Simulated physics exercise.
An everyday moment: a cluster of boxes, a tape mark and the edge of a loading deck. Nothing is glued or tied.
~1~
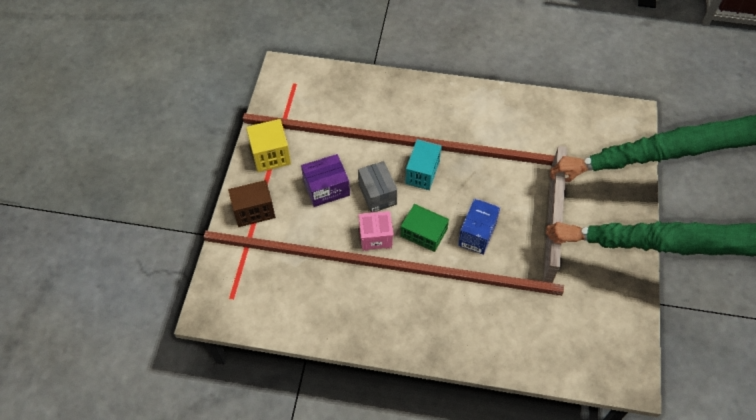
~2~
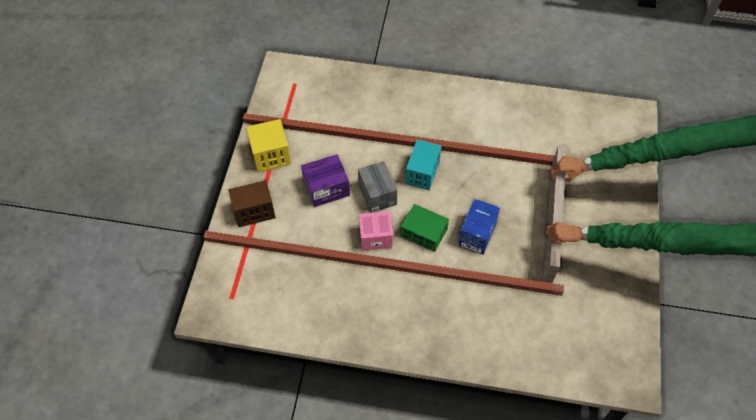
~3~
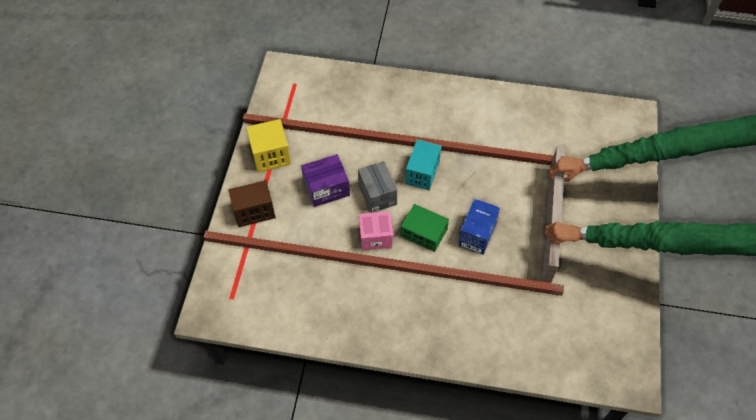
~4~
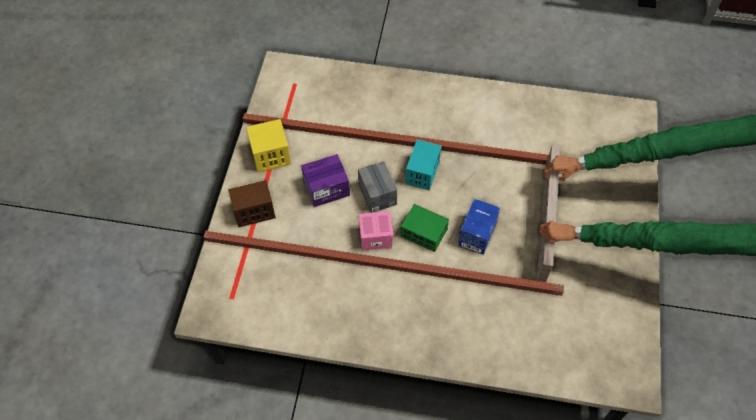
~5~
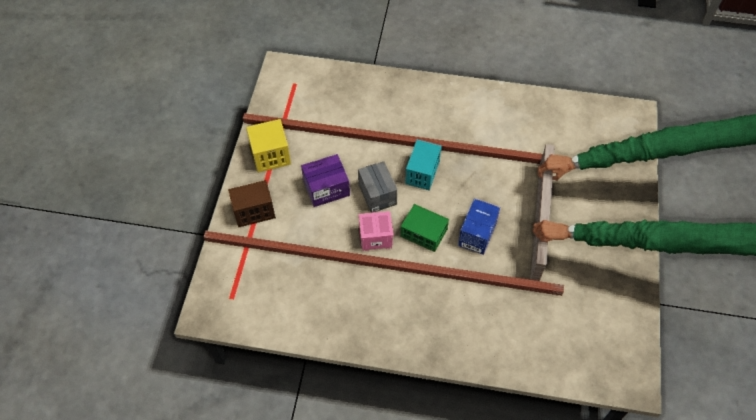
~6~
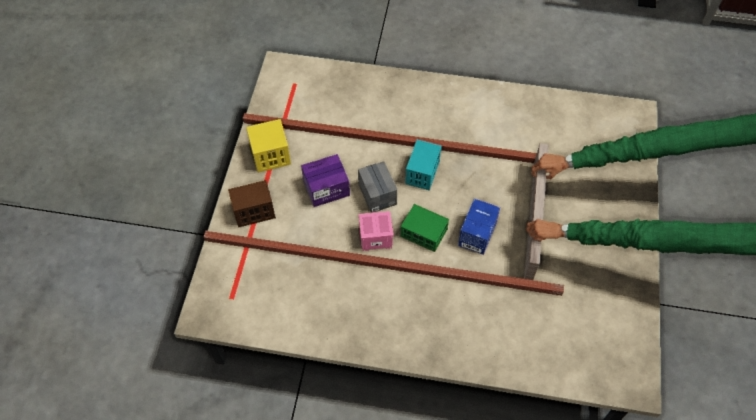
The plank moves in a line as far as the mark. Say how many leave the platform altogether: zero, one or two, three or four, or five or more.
The number that fall off is five or more.
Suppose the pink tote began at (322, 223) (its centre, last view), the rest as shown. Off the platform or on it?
From there it goes over.
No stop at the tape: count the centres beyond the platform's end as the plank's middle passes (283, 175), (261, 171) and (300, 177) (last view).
Past the end: 3, 5 and 2.
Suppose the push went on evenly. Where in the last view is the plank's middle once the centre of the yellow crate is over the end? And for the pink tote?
About (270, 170), and (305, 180) for the other.
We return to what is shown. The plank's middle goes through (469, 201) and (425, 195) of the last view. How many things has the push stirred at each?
First 2, then 4.
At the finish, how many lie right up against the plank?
The number is 2.
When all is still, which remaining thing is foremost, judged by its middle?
That is the grey parcel.
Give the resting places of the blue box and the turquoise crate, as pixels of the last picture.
The blue box at (243, 201), the turquoise crate at (262, 143).
Soon after, none off yet; yellow crate at rest near (269, 146); brown crate at rest near (252, 204); purple parcel at rest near (326, 181).
In the end, the number that fall off is five or more; gone, green crate, pink tote, purple parcel, brown crate and yellow crate.
